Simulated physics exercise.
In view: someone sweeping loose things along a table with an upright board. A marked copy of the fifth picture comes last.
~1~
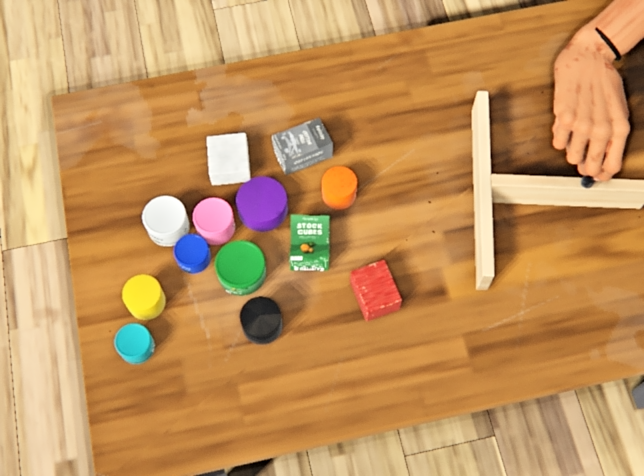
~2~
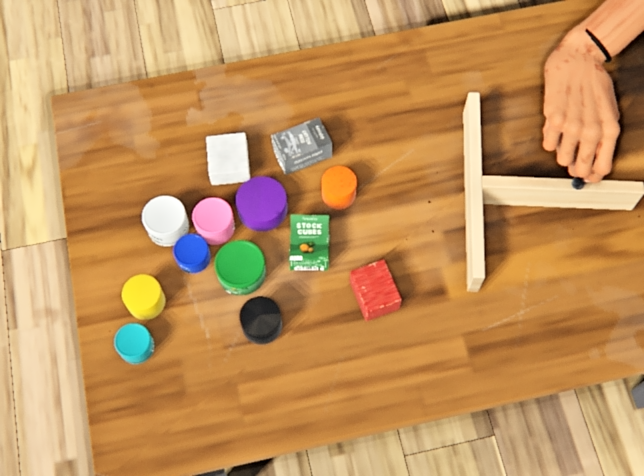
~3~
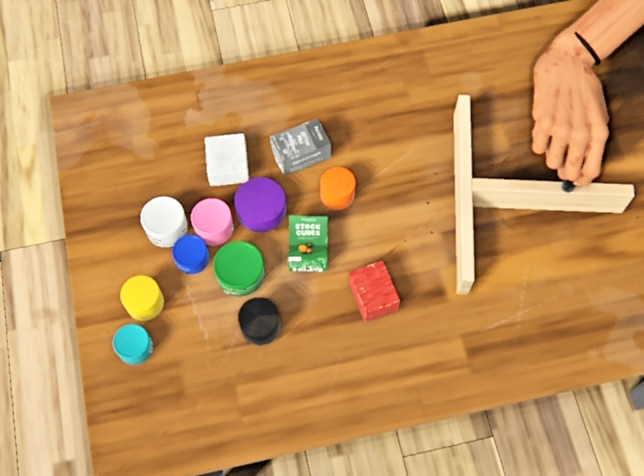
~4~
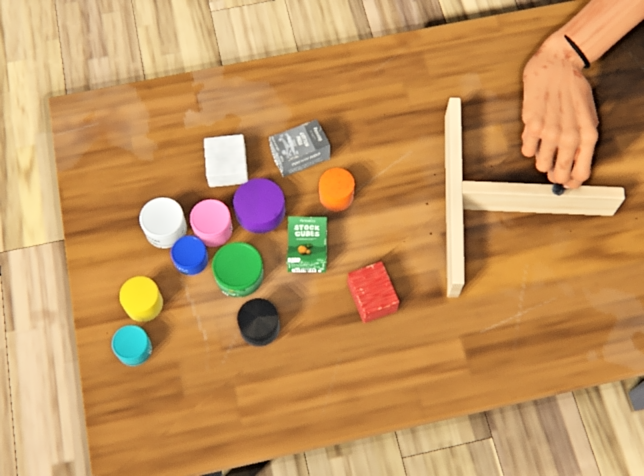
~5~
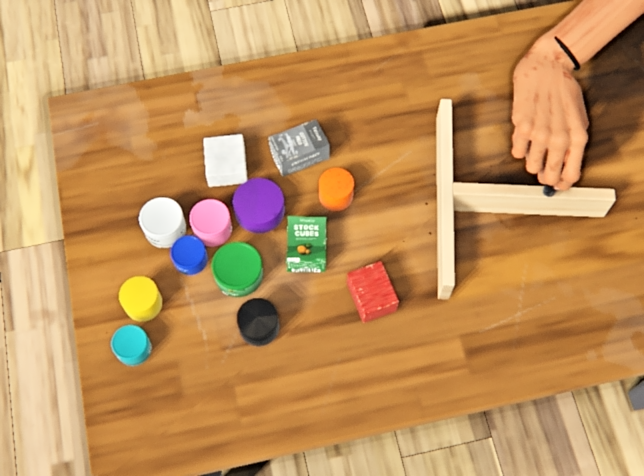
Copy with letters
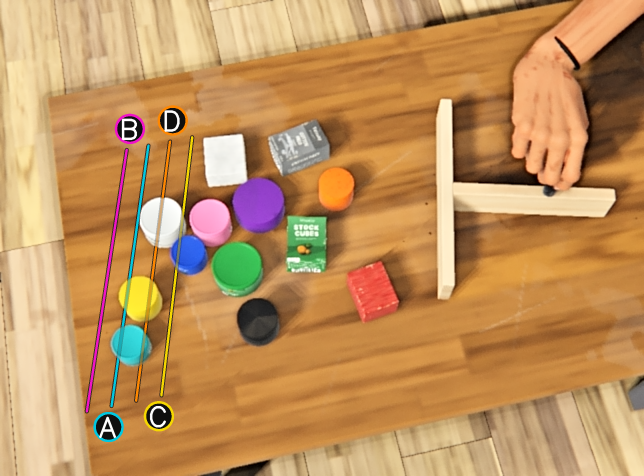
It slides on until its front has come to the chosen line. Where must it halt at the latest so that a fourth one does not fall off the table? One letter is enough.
The farthest such stop is D.
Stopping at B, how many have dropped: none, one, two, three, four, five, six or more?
In all, six or more.
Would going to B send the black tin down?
Yes.
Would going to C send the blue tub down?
By then, no.
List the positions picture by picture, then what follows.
In the first picture, purple tin (262, 204); turquoise tub (135, 344); black tin (261, 321).
In the second picture, board (477, 181); red block (375, 291).
In the third picture, board (466, 183); blue tub (191, 255).
In the fourth picture, board (457, 186); orange pot (337, 190).
In the fifth picture, board (448, 188); white block (225, 161); green tub (238, 270); white tub (163, 223).
On the copy, A at (131, 268); B at (108, 272); C at (178, 258); D at (154, 263).
On D. First, board (344, 209); red block (316, 300); orange pot (322, 190).
Then, board (237, 230); yellow pot (123, 304); blue tub (139, 260).
Finally, board (153, 247); yellow pot over the edge; turquoise tub over the edge; three fallen.
By contrast, A drops five; B drops seven; C is within the limit but short.
